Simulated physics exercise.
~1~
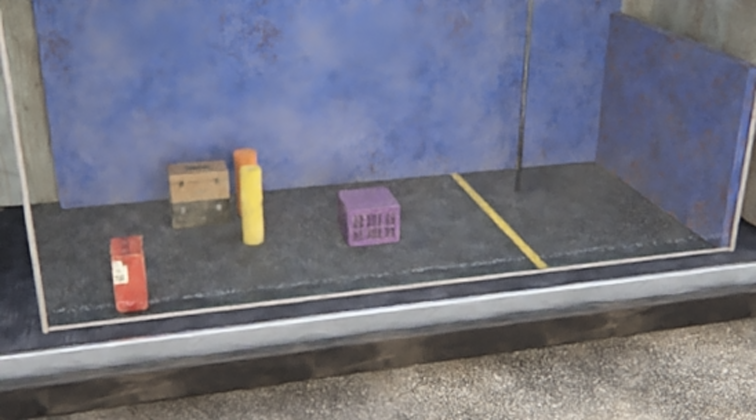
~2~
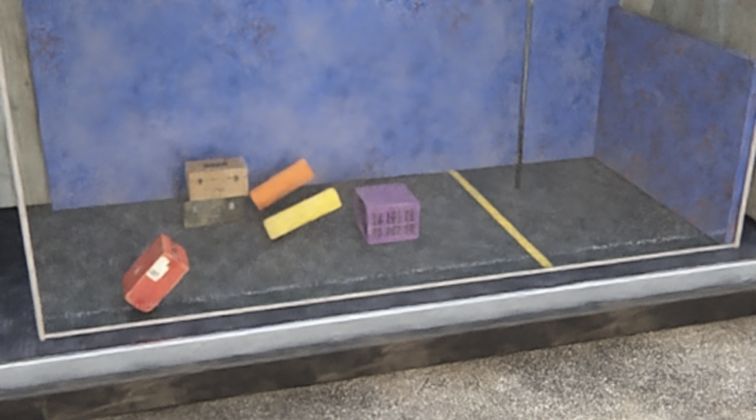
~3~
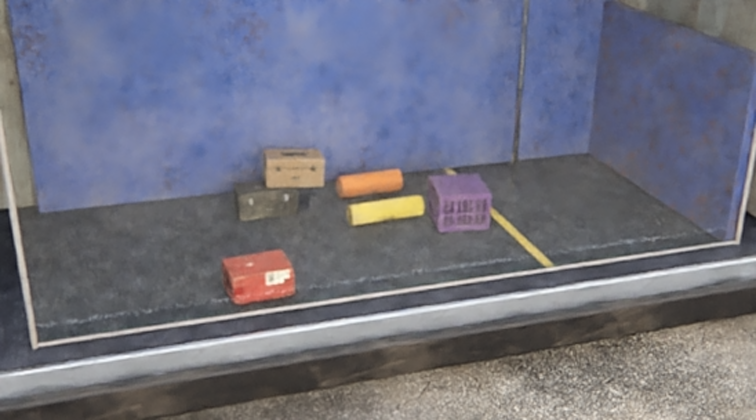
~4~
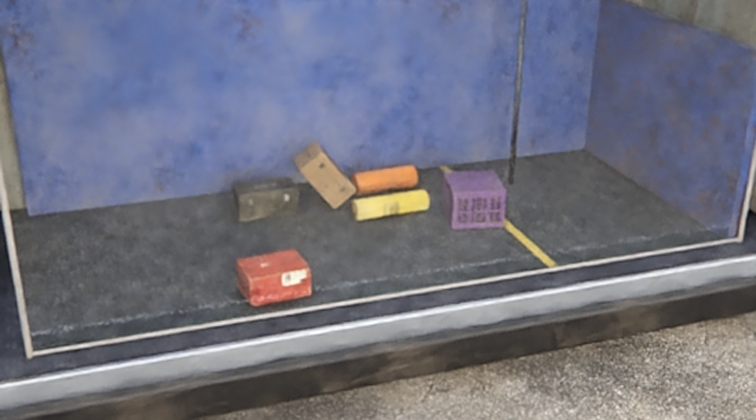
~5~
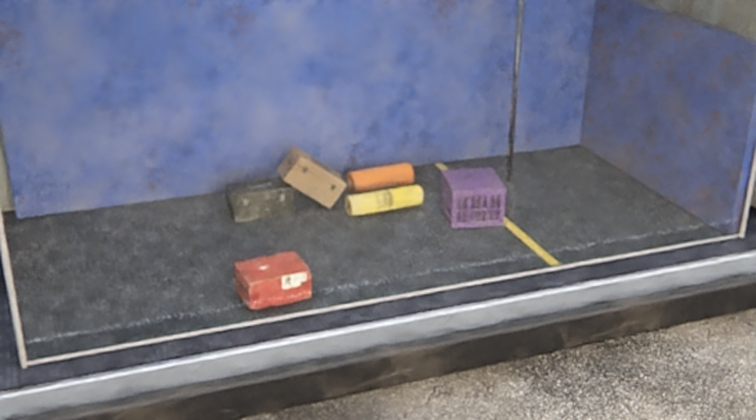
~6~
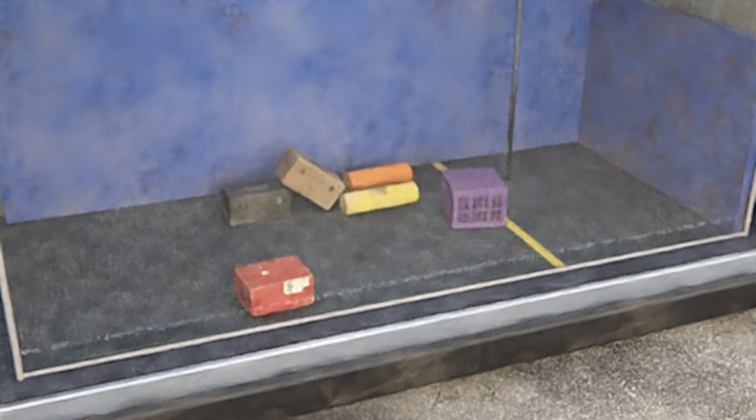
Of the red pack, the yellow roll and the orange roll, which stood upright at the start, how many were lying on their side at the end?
All three of them, the red pack, the yellow roll and the orange roll, were lying on their side at the end.
